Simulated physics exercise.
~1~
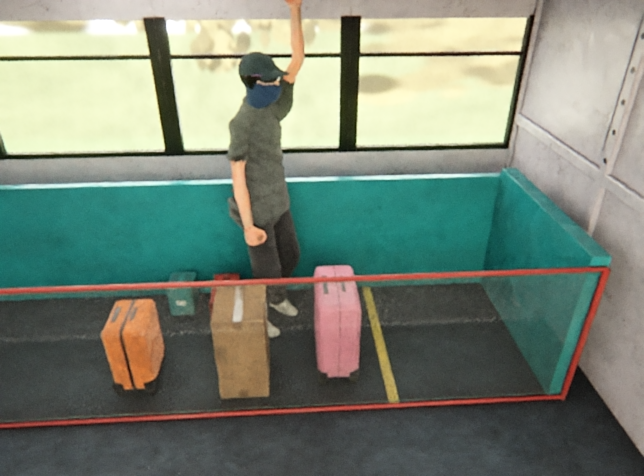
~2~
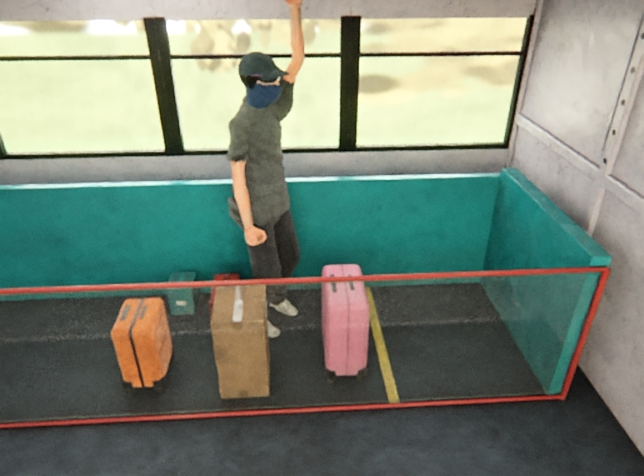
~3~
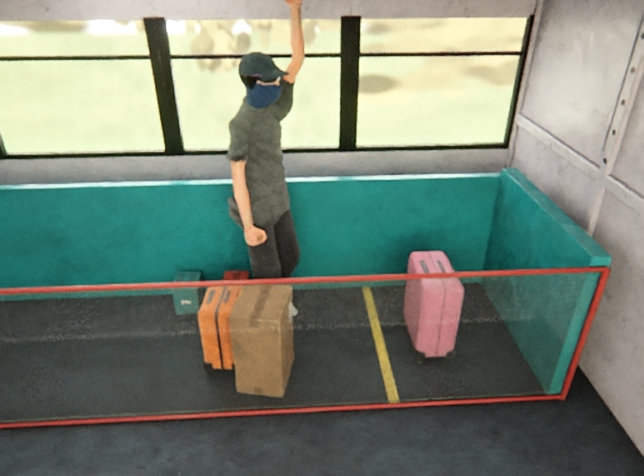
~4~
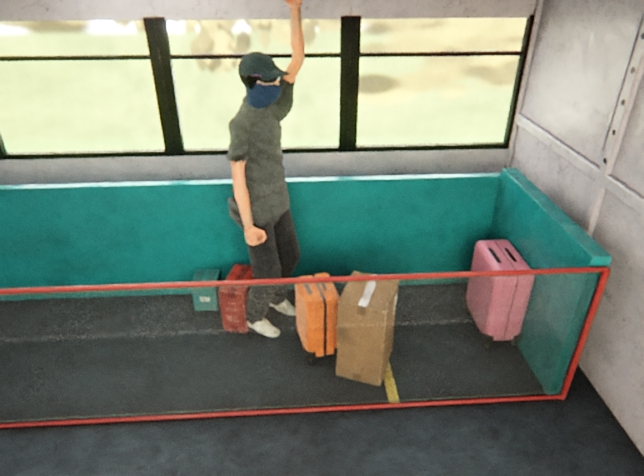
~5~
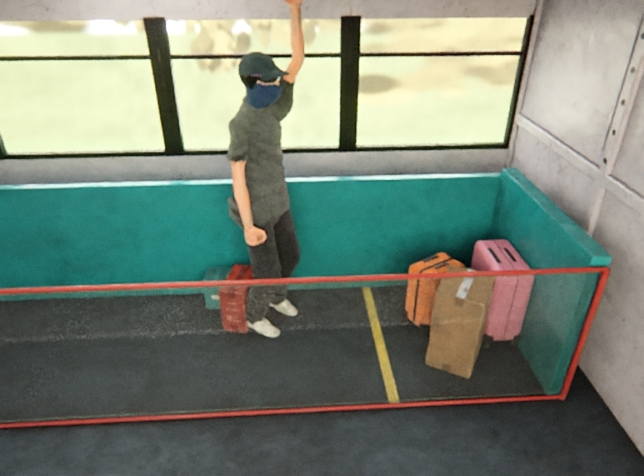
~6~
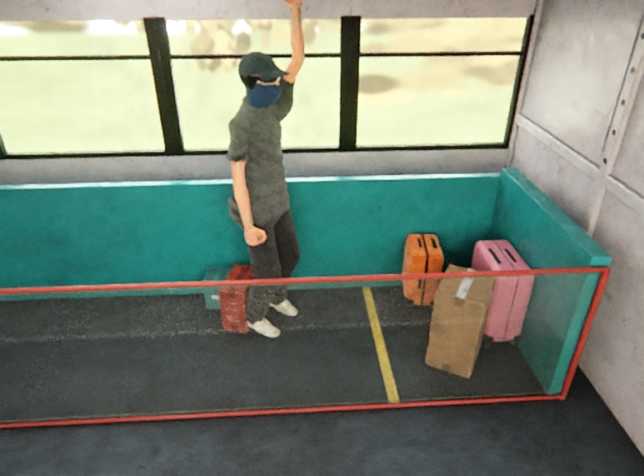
A person in a cap and blue mask stands still, one arm raised, in a shuttle's luggage bay seen from slightly above, with a teal wall behind and a red-edged clear panel in front. An orange case, a tall brown bag and a pink case stand left of a yellow floor line, with a teal tub and red carton near the person's legs. The pink case rolls right across the line to the end wall. The orange case and brown bag follow across it, while the tub shifts slightly right. Finally the orange case edges back and settles, still beyond the line.
